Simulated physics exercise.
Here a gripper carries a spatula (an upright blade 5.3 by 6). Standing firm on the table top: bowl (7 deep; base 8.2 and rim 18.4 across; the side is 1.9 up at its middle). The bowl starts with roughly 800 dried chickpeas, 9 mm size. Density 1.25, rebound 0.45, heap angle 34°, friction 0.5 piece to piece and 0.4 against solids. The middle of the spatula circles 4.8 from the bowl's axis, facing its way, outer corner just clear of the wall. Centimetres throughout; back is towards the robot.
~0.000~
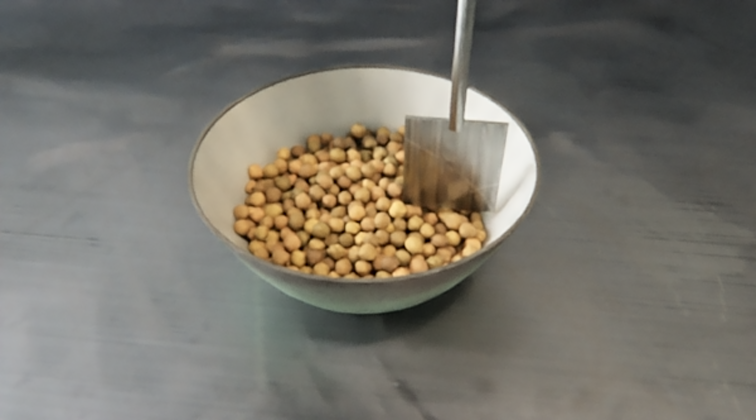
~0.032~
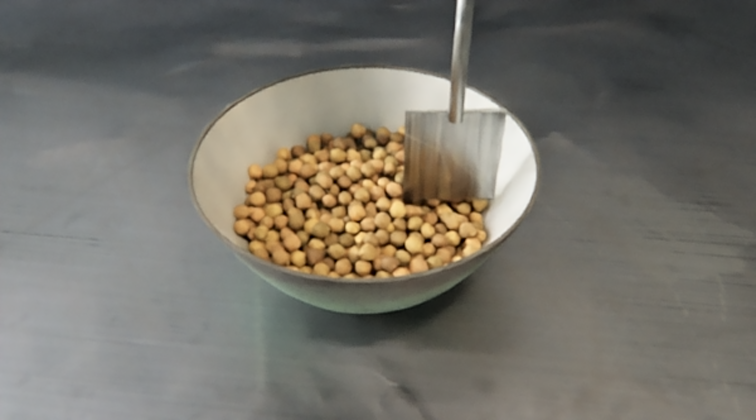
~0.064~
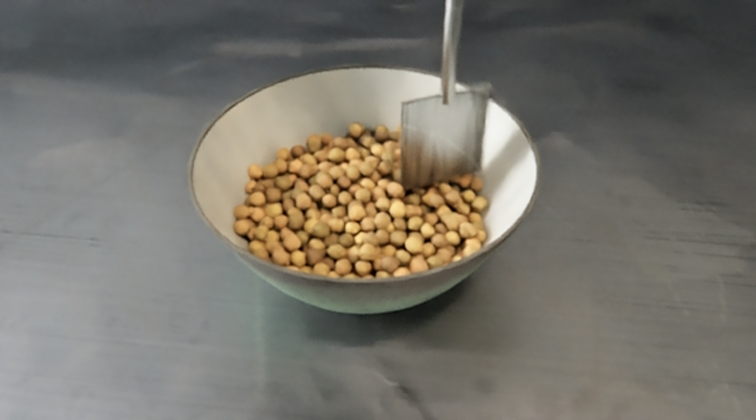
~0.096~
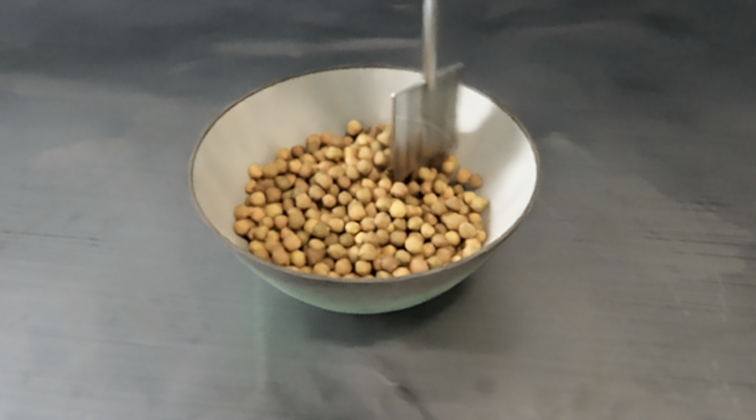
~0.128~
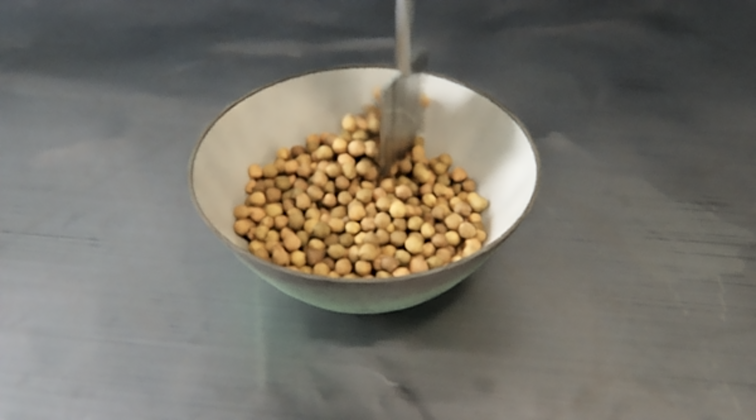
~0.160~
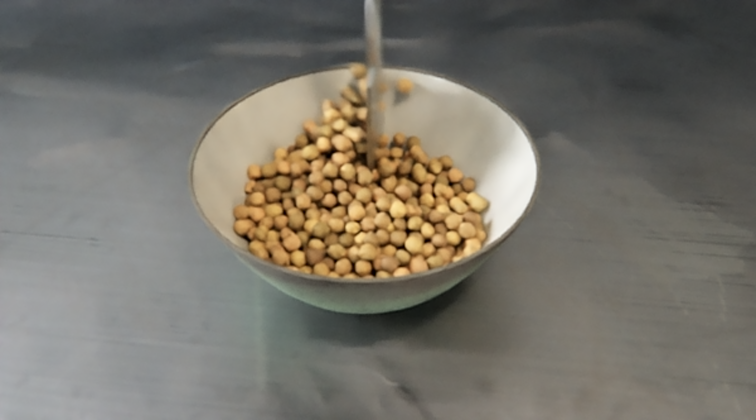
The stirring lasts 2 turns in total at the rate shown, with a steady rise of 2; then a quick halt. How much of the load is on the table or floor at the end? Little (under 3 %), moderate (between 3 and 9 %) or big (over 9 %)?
Share on the table or floor: Moderate (between 3 and 9 %).
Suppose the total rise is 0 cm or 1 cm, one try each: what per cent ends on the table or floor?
Some 20 and 10 per cent.
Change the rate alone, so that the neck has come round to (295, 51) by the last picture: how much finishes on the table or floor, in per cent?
About 10 per cent.
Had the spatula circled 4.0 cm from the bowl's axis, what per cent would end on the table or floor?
It would be near 15 per cent.
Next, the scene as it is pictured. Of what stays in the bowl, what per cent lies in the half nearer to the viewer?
About 55 per cent.
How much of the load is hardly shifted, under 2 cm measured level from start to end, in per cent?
Some 80 per cent.
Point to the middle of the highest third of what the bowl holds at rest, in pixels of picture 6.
At about (374, 211).
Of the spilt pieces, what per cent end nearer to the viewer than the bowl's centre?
Roughly 70 per cent.
After 0.54 s, 337° round, highest piece 9 above the table; 762 in the bowl, 22 on the table or floor, 14 in flight or on the tool.
After 0.92 s, 224° round, highest piece 5 above the table; 757 in the bowl, 41 on the table or floor.
After 1.31 s, 0° round, highest piece 5 above the table; 757 in the bowl, 41 on the table or floor.
After 2.01 s, 0° round, highest piece 5 above the table; 757 in the bowl, 41 on the table or floor.
At rest, 757 in the bowl, 41 on the table or floor. That is 5 % on the table or floor.
